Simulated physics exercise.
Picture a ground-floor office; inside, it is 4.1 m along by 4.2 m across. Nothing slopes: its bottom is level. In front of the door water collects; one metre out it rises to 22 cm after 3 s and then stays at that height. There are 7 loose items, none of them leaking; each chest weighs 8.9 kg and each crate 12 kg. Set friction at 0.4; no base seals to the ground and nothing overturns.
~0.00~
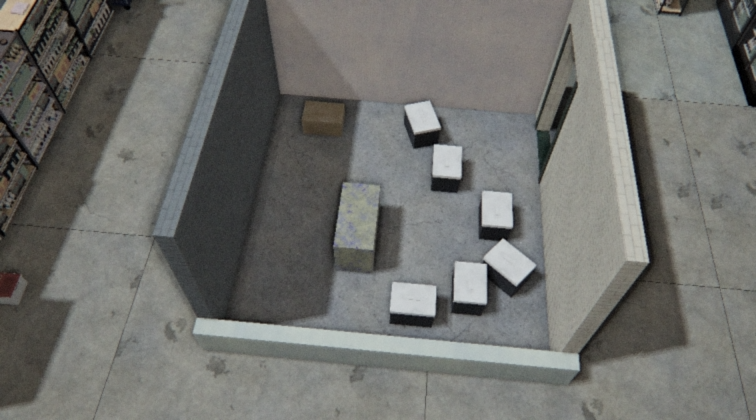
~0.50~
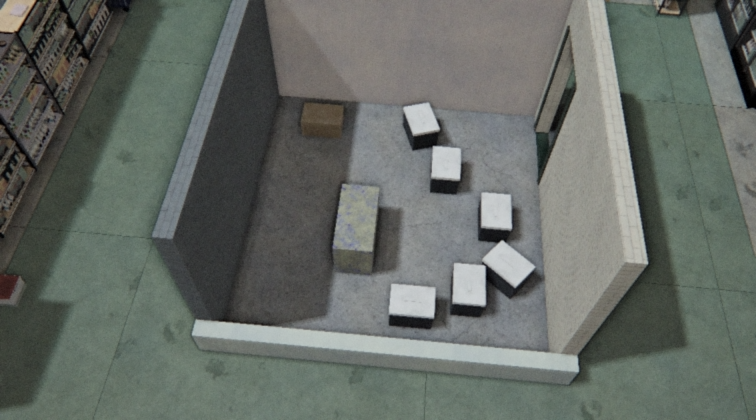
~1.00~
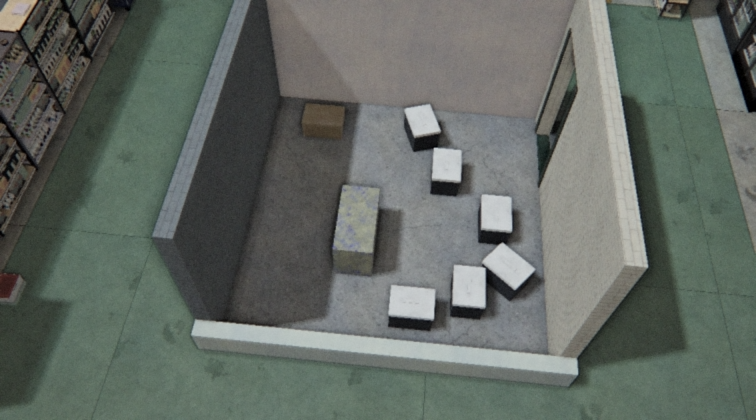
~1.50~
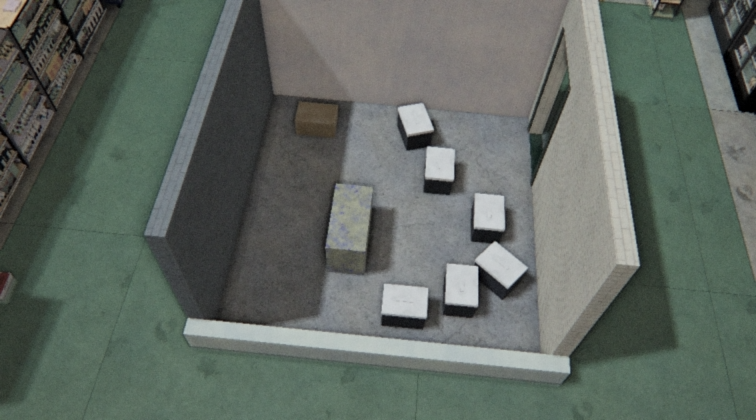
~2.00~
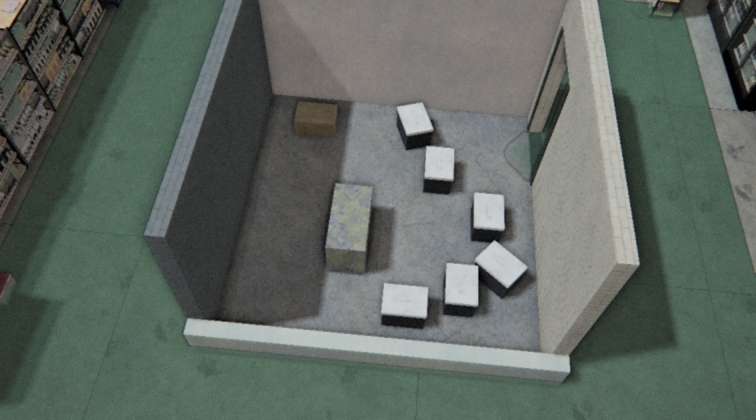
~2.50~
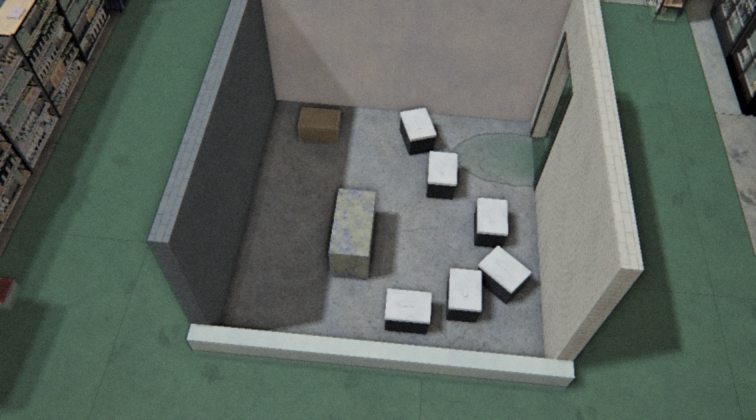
In a small walled room, boxes stay still as shallow water spreads in from the right.
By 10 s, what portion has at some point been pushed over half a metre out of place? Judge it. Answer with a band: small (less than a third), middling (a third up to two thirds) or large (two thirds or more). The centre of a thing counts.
Middling.
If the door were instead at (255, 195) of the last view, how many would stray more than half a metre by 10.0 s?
In that case the number is 4.
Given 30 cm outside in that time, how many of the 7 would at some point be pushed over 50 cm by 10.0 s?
5.
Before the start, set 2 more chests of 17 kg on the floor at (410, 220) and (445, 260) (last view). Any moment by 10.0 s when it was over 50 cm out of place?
In that order: Within the mark, within the mark.
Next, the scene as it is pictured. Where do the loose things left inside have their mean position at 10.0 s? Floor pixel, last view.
It sits at about (408, 273).
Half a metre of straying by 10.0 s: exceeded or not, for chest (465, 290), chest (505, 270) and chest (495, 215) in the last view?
In that order: Below the mark, below the mark, below the mark.
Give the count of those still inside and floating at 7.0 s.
The number is 2.
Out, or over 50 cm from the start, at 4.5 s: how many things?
At that time I count 2.
After 3.5 s 0 of 7 are over 50 cm from their spots; 0 afloat.
After 4.5 s 2 of 7 are over 50 cm from their spots; 1 afloat.
After 7.0 s 3 of 7 are over 50 cm from their spots; 2 afloat.
After 10.0 s 3 of 7 are over 50 cm from their spots, and 3 have been at some point; 4 afloat.
